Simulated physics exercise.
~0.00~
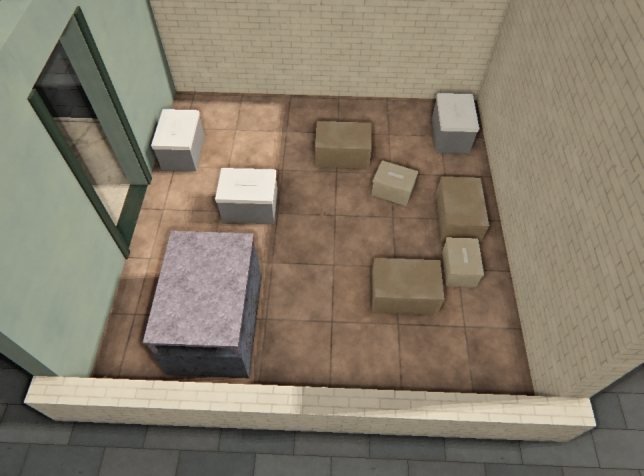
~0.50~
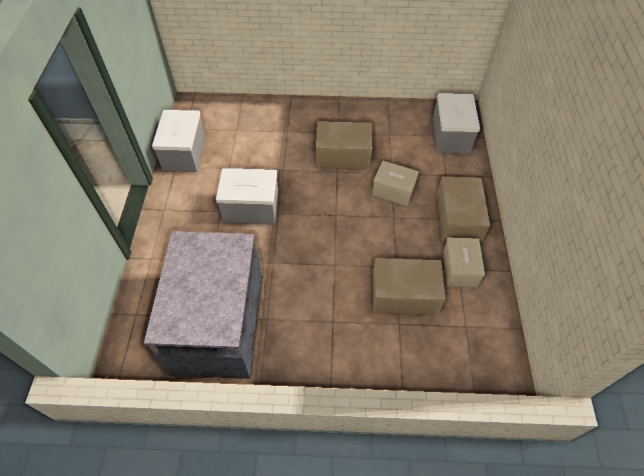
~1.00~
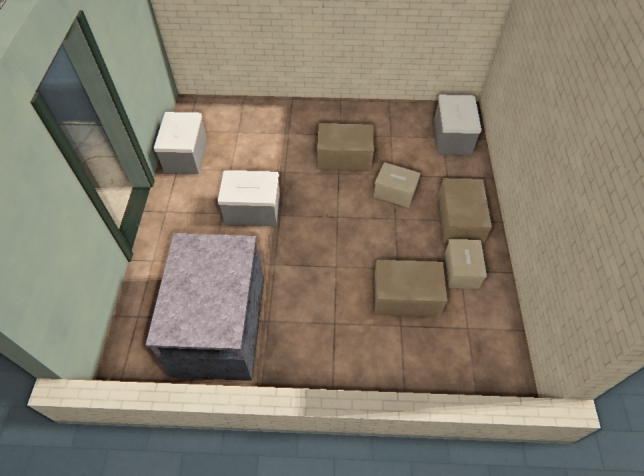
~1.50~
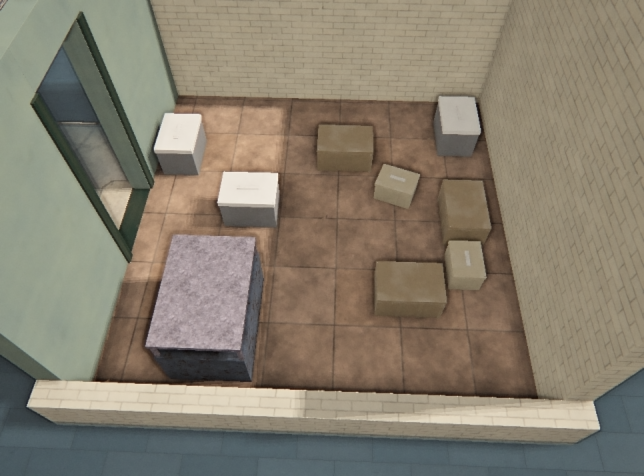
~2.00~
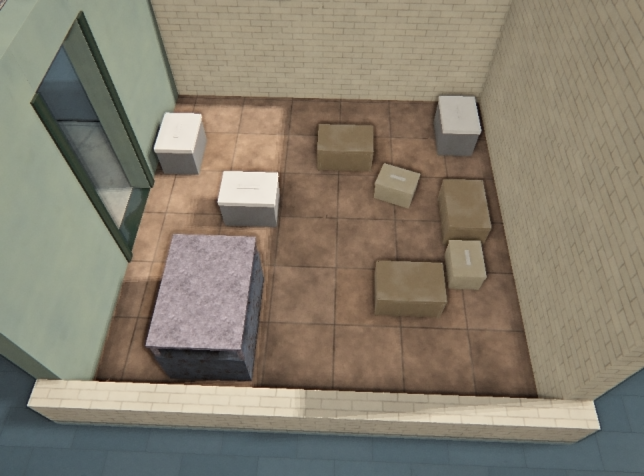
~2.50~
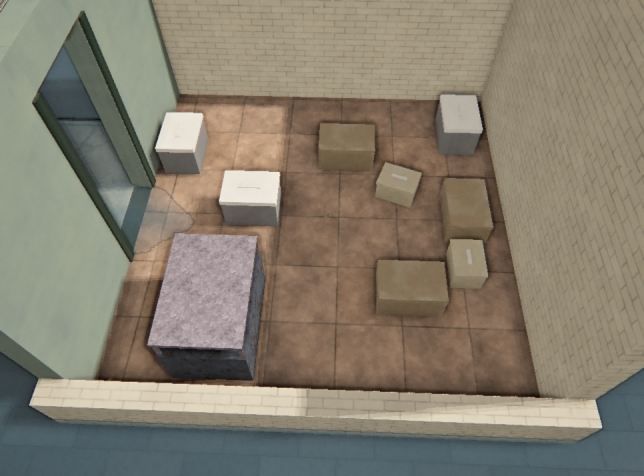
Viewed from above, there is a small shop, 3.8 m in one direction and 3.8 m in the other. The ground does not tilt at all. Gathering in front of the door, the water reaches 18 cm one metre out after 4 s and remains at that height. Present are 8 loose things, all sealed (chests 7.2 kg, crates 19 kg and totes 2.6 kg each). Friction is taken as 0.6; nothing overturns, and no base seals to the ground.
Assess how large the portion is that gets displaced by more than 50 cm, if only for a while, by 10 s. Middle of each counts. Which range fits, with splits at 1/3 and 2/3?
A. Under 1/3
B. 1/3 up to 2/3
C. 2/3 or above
B, 1/3 up to 2/3.
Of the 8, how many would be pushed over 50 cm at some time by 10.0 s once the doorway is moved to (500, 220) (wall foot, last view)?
Result: 3.
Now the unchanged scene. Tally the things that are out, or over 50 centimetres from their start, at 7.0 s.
Result: 2.
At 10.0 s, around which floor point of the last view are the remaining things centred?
I'd put it close to (394, 191) in the last view.
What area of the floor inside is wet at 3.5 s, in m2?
2.0 m2.
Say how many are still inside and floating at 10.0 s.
The count is 4.
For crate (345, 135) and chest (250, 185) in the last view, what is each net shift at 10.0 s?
They sit 0 cm and 200 cm away, in the order given.
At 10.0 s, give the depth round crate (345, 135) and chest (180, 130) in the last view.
Depths: Near 6 cm, then near 3 cm.
After 3.5 s 0 of 8 are over 50 cm from their spots; 0 afloat.
After 4.5 s 0 of 8 are over 50 cm from their spots; 0 afloat.
After 7.0 s 2 of 8 are over 50 cm from their spots; 3 afloat.
After 10.0 s 3 of 8 are over 50 cm from their spots, and 3 have been at some point; 4 afloat.
